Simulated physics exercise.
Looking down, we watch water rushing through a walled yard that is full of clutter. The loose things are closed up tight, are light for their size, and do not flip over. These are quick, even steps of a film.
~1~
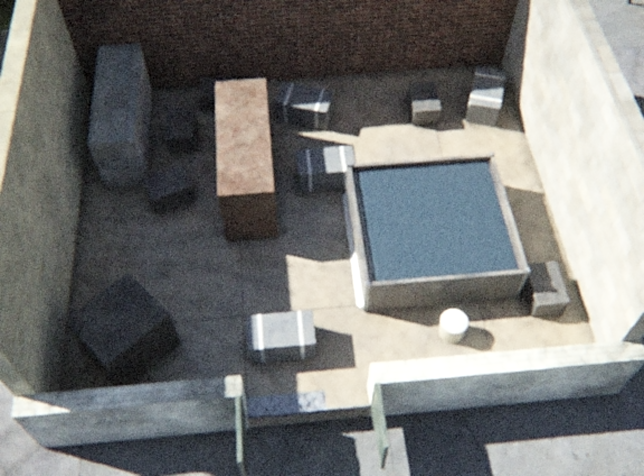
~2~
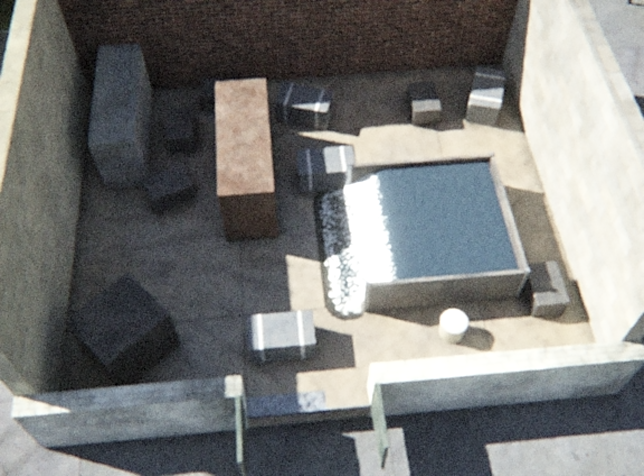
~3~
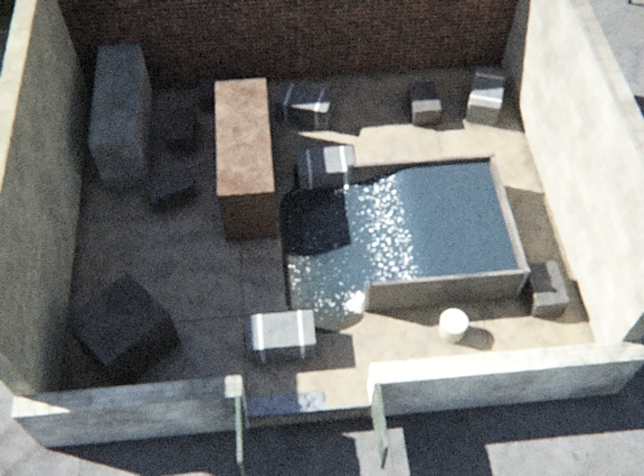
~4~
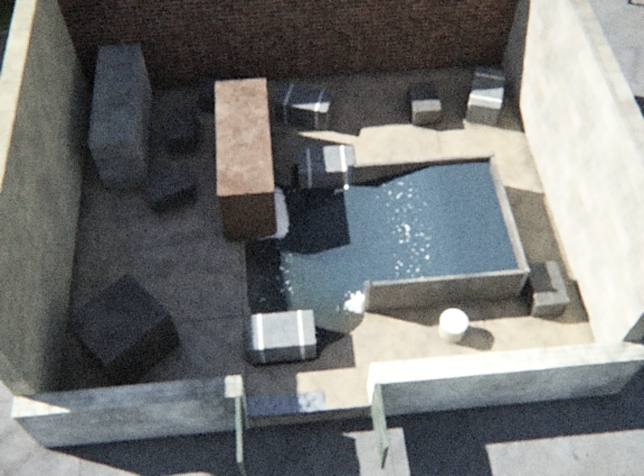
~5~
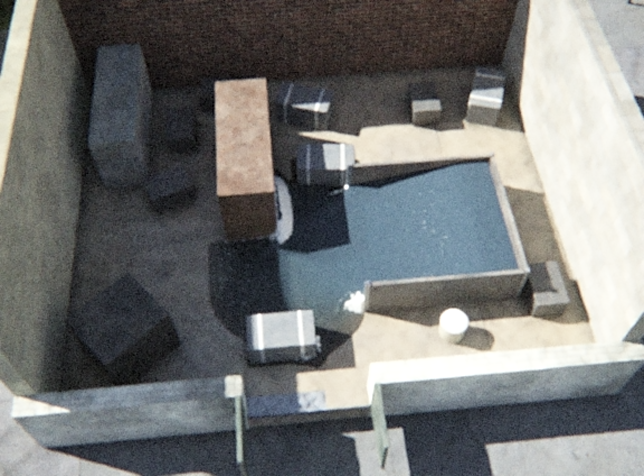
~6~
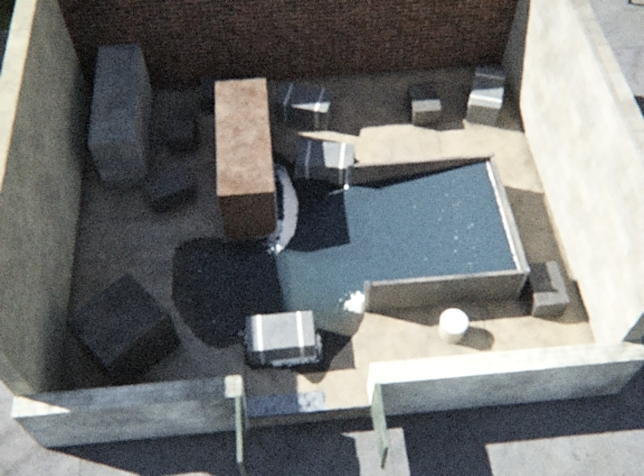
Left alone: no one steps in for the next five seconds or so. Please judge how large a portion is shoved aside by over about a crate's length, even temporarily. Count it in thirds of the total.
It is a small minority below a third.
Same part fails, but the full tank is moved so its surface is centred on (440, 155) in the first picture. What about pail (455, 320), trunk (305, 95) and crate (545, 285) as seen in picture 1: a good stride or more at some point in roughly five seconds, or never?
The first: Did not travel far; the second: Travelled far enough; the third: Did not travel far.
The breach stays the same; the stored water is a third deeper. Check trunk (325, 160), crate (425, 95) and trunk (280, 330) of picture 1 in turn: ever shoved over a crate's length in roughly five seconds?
Going through them in turn, I'd say got there, then never got there, then got there.
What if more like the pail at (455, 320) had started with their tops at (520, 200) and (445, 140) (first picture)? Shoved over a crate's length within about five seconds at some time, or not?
Result by item: Stays where it is / stays where it is.
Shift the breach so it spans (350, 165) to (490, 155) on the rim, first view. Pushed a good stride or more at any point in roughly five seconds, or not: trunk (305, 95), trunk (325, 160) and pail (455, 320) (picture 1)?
Outcome by item - displaced that far / displaced that far / short of that distance.
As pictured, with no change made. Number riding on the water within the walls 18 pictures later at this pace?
By my count, 1.
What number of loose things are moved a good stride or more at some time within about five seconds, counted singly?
3 in all.
A moment on, 0 of 10 are well off their spots; 0 afloat.
Next, 3 of 10 are well off their spots; 0 afloat.
Later, 3 of 10 are well off their spots; 1 afloat.
In the end, 3 of 10 are well off their spots, and 3 have been at some point; 1 afloat.
